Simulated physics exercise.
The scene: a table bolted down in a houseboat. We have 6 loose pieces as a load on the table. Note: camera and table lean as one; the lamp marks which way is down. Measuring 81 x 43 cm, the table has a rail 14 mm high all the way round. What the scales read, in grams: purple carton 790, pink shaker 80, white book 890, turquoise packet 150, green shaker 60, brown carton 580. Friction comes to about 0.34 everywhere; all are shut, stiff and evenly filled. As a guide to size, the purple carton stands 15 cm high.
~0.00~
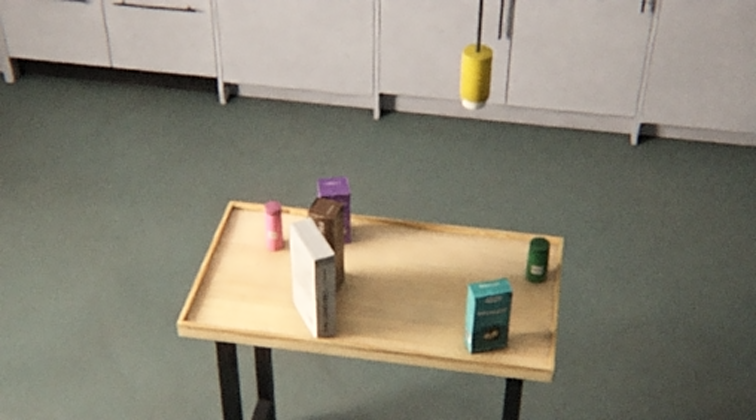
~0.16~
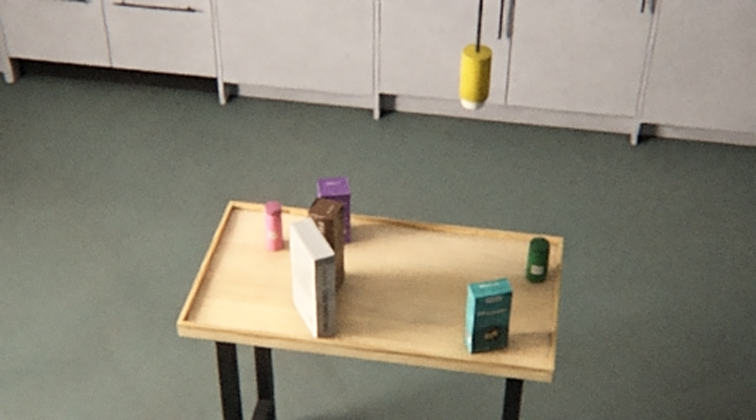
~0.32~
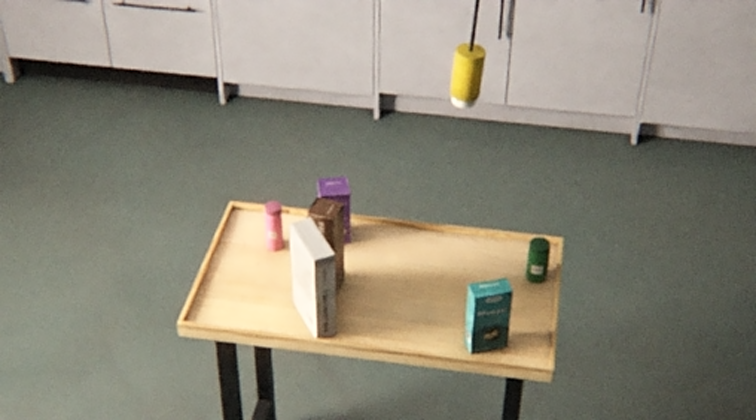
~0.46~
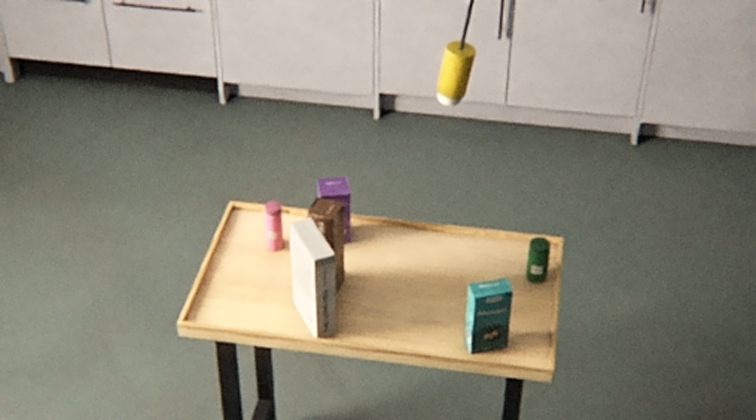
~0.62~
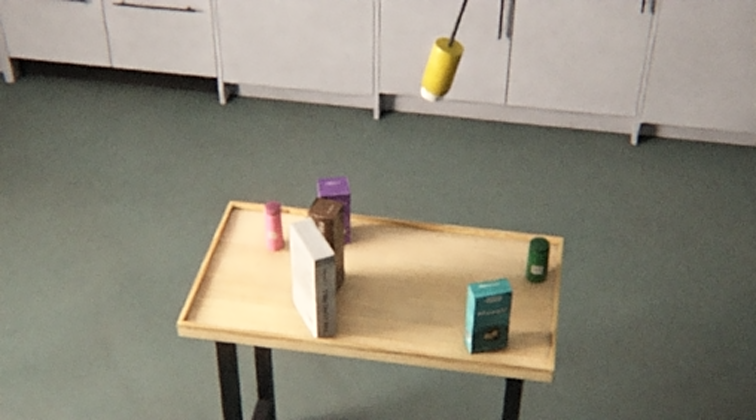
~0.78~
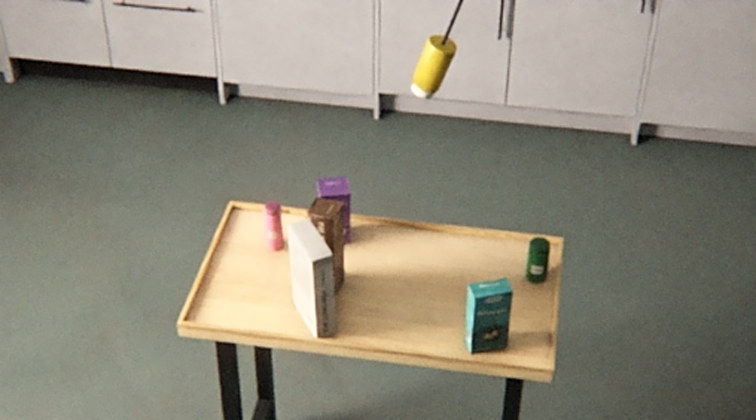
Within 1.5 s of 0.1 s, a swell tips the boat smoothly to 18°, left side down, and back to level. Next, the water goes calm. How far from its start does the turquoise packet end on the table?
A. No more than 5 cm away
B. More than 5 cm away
Option A: No more than 5 cm away.
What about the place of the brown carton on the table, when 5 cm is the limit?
In the end the brown carton has moved.
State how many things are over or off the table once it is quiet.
2.
After 1.18 s, floor tilted 11°, left side down; white book tipped 71° from how it sat; brown carton tipped 18° from how it sat.
After 1.38 s, floor tilted 4°, left side down; white book now off the table; brown carton tipped 68° from how it sat.
After 1.58 s, boat level; brown carton on its side.
At rest (2.1 s), off the table, white book; tipped over on the table, brown carton; the other 4 in place, give or take 5 cm. In the last view, turquoise packet near (488, 317).
